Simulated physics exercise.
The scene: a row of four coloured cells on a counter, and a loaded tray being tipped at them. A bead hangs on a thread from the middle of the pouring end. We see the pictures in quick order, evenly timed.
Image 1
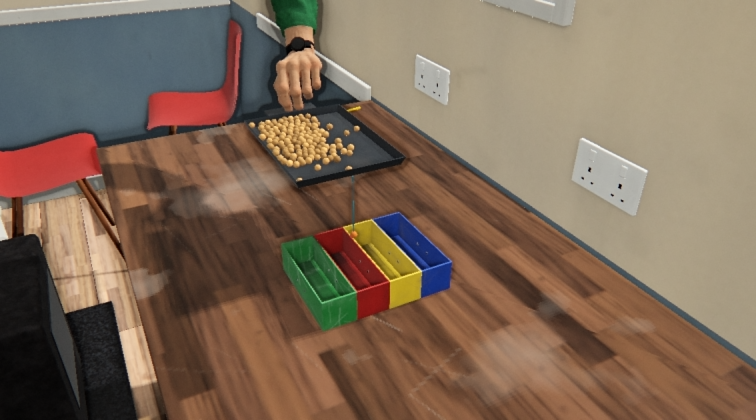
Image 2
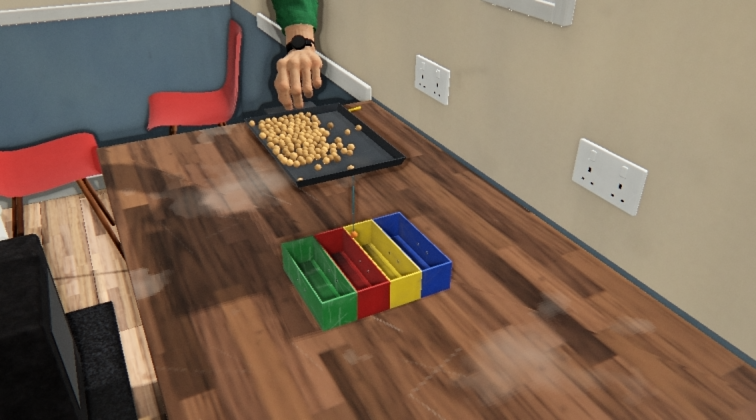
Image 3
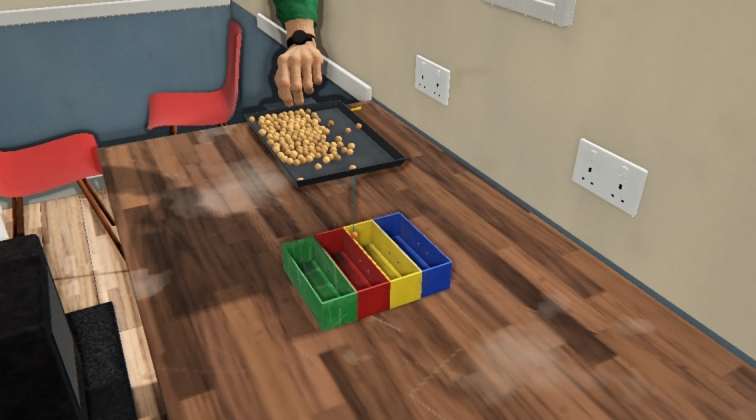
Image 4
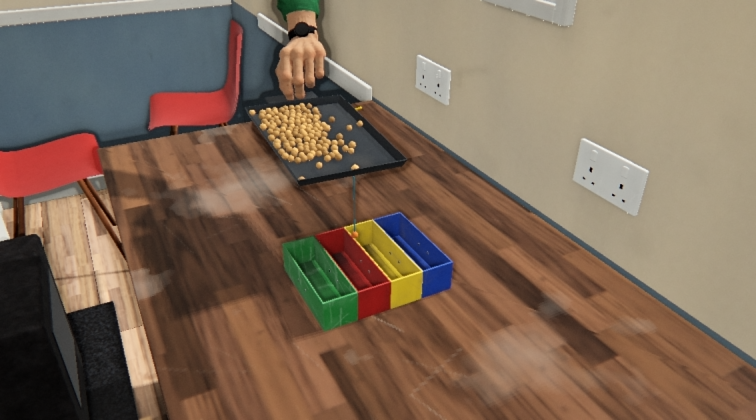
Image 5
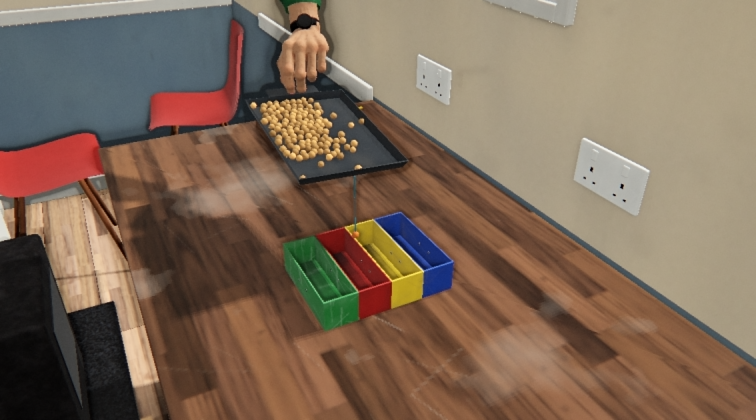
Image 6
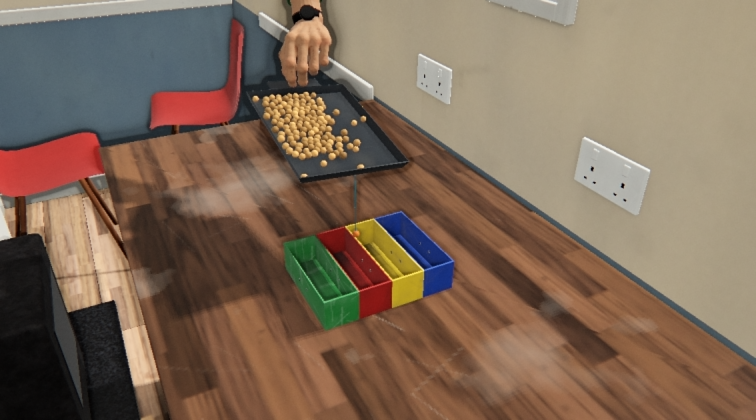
A hand at the far end of a dark tray of round wooden beads slowly tilting it slightly, behind four coloured cells.
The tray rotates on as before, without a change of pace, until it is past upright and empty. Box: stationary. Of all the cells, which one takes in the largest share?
The largest share goes to the blue cell.
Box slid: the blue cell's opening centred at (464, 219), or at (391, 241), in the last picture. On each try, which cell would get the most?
Try one: That red cell; try two: Blue.
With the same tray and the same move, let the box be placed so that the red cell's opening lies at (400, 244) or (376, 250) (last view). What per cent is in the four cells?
Close to 90 in a hundred, followed by close to 100 in a hundred.
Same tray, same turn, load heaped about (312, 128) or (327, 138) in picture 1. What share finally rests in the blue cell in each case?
From the first start you get 50 in a hundred, from the second 60 in a hundred.
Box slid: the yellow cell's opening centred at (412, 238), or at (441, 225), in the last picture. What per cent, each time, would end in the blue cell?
In order: 10 percent and 0 percent.
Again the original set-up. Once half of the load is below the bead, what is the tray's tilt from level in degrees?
The tilt is near 65° by then.
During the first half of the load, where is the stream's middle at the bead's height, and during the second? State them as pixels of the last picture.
At (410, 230) for the first part, then at (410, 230) for the others.
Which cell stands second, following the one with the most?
Ranked second: The cell in yellow.
Soon, tray tipped steeply; about half on the tray; a small part in the blue cell; a small part in the yellow cell; a stray few in the red cell; a stray few in the green cell; about a quarter falling or outside the box.
A while on, tray tipped right over; about half in the blue cell; about a quarter in the yellow cell; a stray few in the red cell; a stray few in the green cell; about a quarter falling or outside the box.
Towards the end, tray tipped past a quarter turn; about half in the blue cell; about a quarter in the yellow cell; a stray few in the red cell; a stray few in the green cell; about a quarter falling or outside the box.
Finally, tray tipped past a quarter turn; about half in the blue cell; about a quarter in the yellow cell; a stray few in the red cell; a stray few in the green cell; about a quarter outside the box.
